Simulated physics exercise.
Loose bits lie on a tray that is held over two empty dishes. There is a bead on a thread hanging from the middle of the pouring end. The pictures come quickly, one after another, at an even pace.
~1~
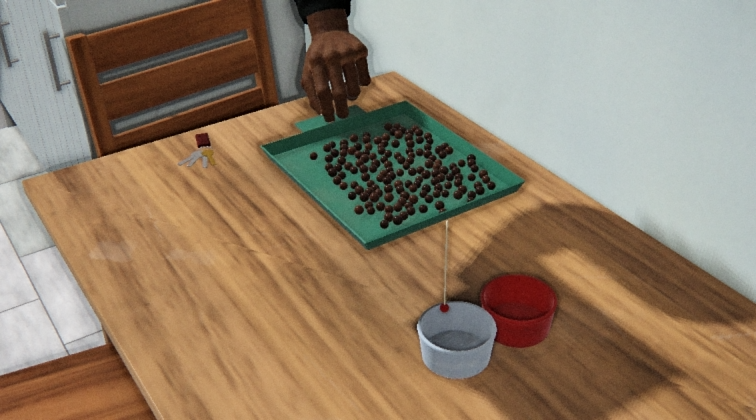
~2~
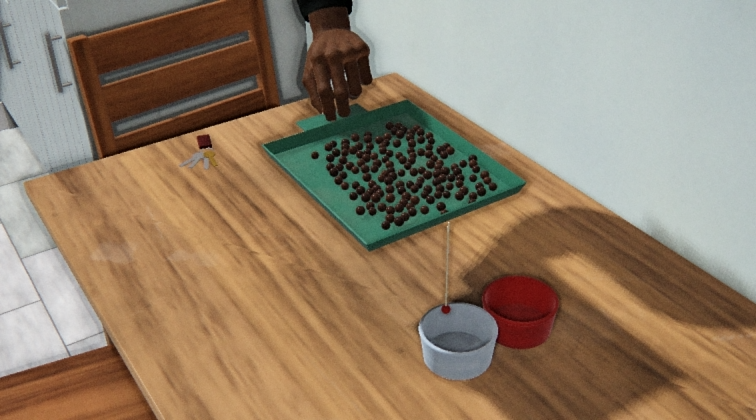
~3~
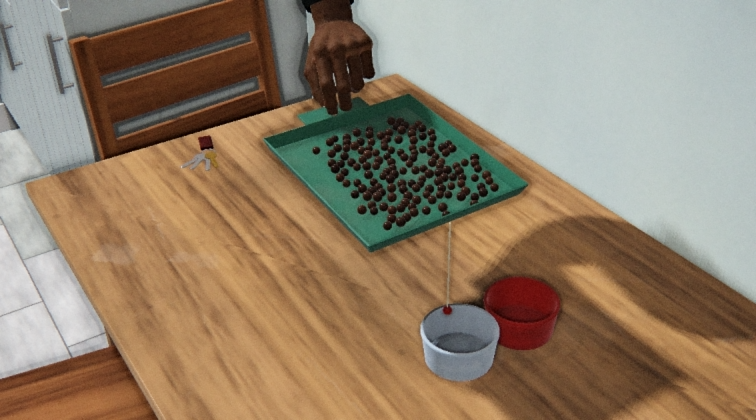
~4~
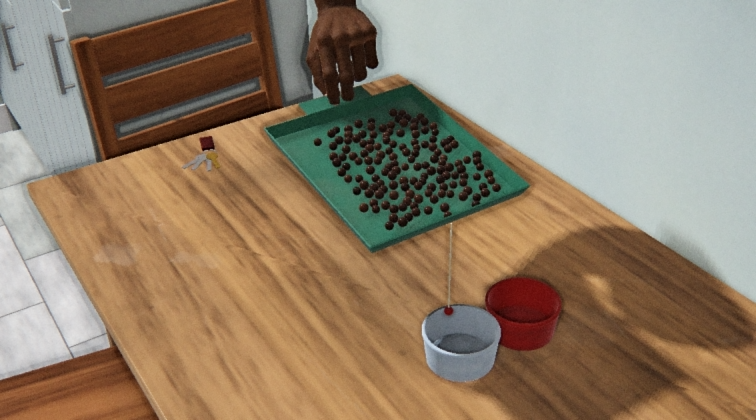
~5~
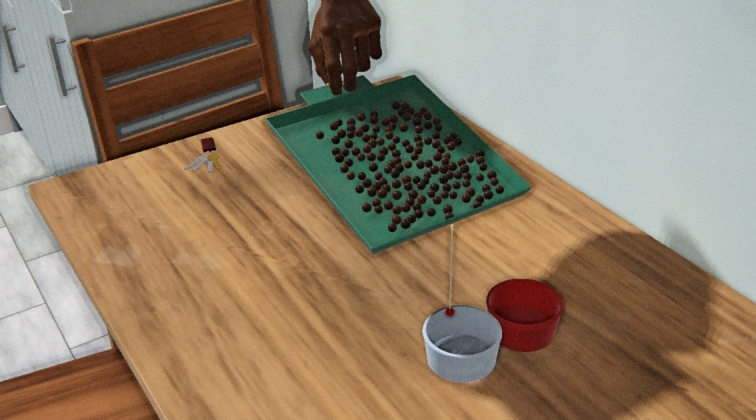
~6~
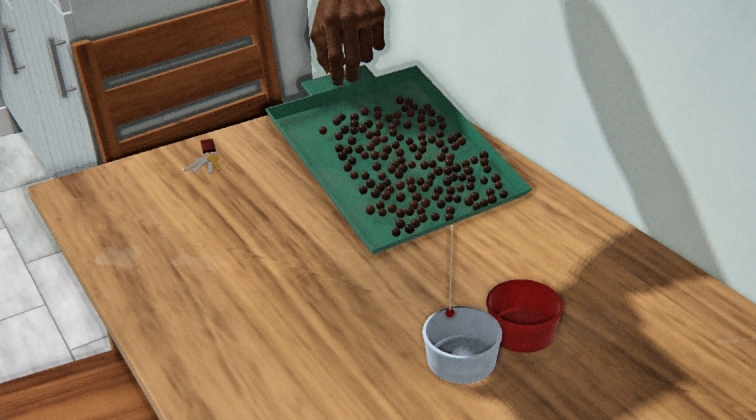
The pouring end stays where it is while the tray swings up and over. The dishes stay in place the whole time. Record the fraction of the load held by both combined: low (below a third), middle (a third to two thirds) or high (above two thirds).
Fraction held by both: Middle.
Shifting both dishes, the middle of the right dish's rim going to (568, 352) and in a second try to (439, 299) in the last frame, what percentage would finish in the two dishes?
0 %, then 0 %.
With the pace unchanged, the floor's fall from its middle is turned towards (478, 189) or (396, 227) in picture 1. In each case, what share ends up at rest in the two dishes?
Roughly 80 per cent, and 0 per cent.
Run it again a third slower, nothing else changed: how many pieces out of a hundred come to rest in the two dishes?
About 50 %.
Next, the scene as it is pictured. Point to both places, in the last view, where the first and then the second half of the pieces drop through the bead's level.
First half (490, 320); second half (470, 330).
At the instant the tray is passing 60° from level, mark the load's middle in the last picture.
Look about (465, 223) in the last picture.
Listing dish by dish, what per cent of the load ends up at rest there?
Per hundred pieces: Left dish roughly 30, right dish roughly 20.
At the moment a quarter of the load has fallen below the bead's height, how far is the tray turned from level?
At roughly 65°.
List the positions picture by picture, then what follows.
The first picture shows corners of the pouring end at (367, 238) and (517, 180), level; middle of the load at (400, 173), chocolate balls; left dish at (479, 359); right dish at (542, 329); bead on its thread at (444, 308).
The second picture shows corners of the pouring end at (369, 239) and (518, 181), level; middle of the load at (402, 173).
The third picture shows corners of the pouring end at (371, 241) and (520, 183), tipped barely, level across its low end; middle of the load at (403, 171).
The fourth picture shows corners of the pouring end at (373, 242) and (522, 184), tipped a little, level across its low end; middle of the load at (405, 167).
The fifth picture shows corners of the pouring end at (374, 243) and (524, 186), tipped a little, level across its low end; middle of the load at (408, 165).
The sixth picture shows corners of the pouring end at (375, 245) and (524, 187), tipped clearly, level across its low end; middle of the load at (412, 165), nearly all on the move; left dish at (485, 364); right dish at (547, 334).
Soon after the last picture, tray tipped steeply; about two thirds on the tray; a stray few in the left dish; a small part in the right dish; a small part outside both; about a quarter in the air.
A little later, tray tipped right over; about a quarter in the left dish; about a quarter in the right dish; about half outside both; a stray few in the air.
Later still, tray tipped past a quarter turn; about a quarter in the left dish; about a quarter in the right dish; about half outside both.
By the end, tray tipped past a quarter turn; about a quarter in the left dish; about a quarter in the right dish; about half outside both.
